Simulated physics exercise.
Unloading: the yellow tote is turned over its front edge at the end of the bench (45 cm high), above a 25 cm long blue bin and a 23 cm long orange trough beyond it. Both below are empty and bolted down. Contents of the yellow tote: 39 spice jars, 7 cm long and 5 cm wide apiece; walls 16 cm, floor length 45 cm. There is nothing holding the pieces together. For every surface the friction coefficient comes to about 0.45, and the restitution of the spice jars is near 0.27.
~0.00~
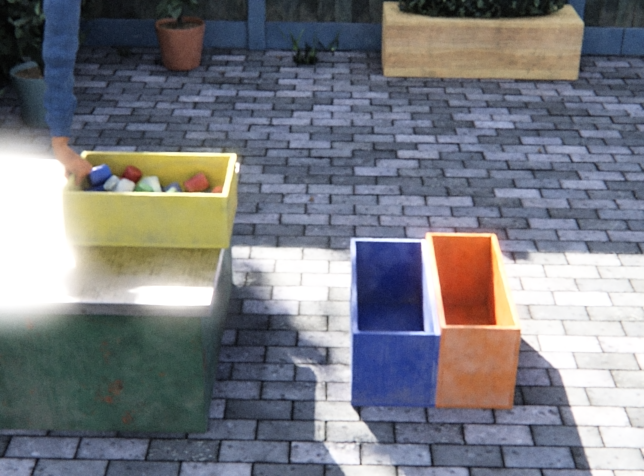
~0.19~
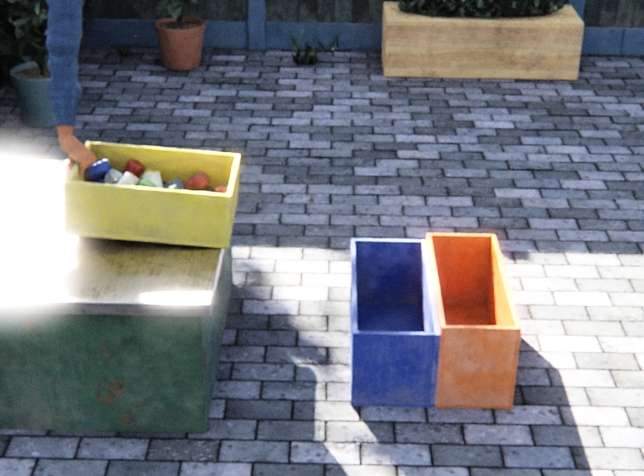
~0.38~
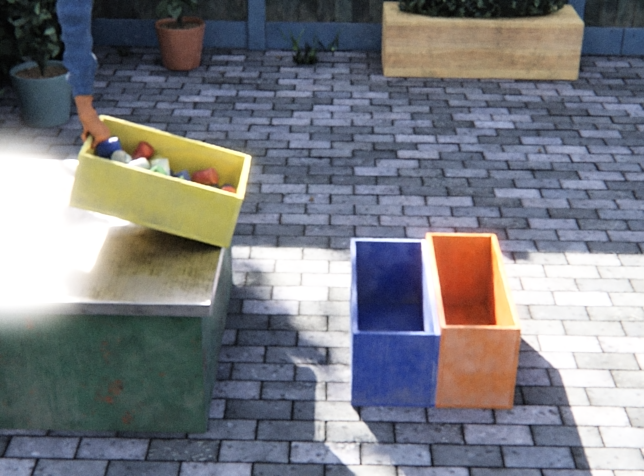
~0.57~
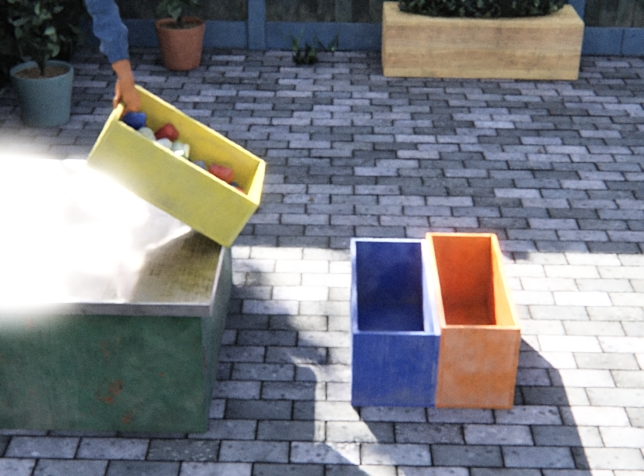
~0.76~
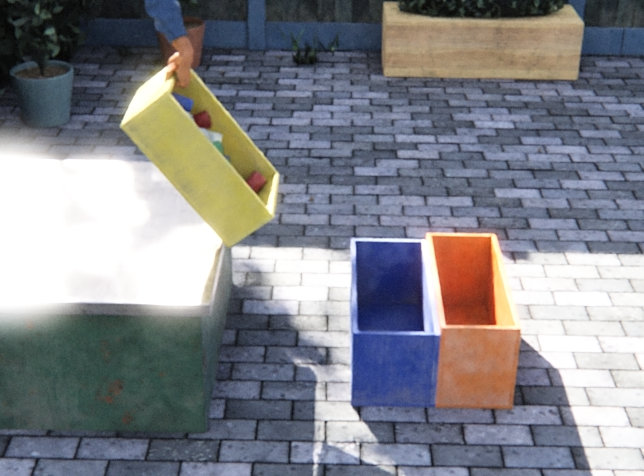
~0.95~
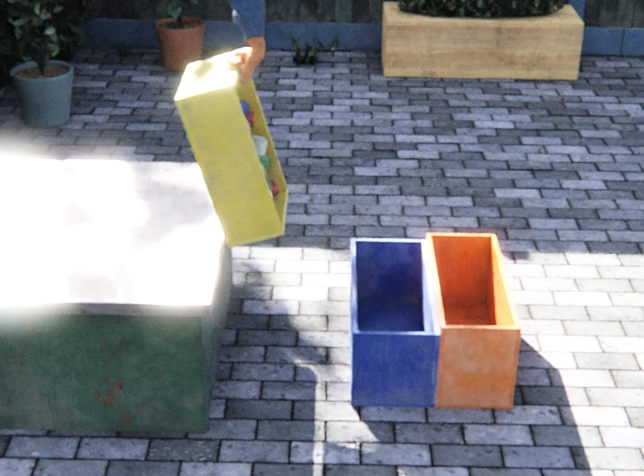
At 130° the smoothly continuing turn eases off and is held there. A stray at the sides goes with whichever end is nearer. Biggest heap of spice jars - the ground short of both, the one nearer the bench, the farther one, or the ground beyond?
Answer: Before.
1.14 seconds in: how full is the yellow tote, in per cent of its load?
Still in there: Some 85 per cent.
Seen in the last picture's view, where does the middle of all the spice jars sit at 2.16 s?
About (327, 342).
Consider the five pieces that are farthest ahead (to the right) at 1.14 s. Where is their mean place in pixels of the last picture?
Mean position approx. (318, 209).
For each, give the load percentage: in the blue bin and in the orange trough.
First place roughly 25 per cent, second place roughly 0 per cent.
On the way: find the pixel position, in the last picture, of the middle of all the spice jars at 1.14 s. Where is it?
It's centred at about (258, 182).
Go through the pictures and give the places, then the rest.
In the first frame (places track the rim corner closest to us here), yellow tote (222, 195); blue bin (436, 334); tipped 0°; all still inside.
In the second frame, yellow tote (227, 195); tipped 4°.
In the third frame, yellow tote (238, 196); tipped 16°.
In the fourth frame, yellow tote (255, 202); tipped 32°.
In the fifth frame, yellow tote (271, 213); tipped 52°.
In the sixth frame, yellow tote (282, 230); blue bin (436, 334); tipped 73°; all still inside.
After 1.14 s, tilt 94°; 34 still in the yellow tote and 5 in the air.
After 1.39 s, tilt 116°; 18 still in the yellow tote, 3 in the blue bin, 2 on the ground short of the blue bin and 16 in the air.
After 1.72 s, tilt 130°; 10 in the blue bin, 22 on the ground short of the blue bin and 7 in the air.
When it is over (at 2.16 s), 10 in the blue bin and 29 on the ground short of the blue bin.
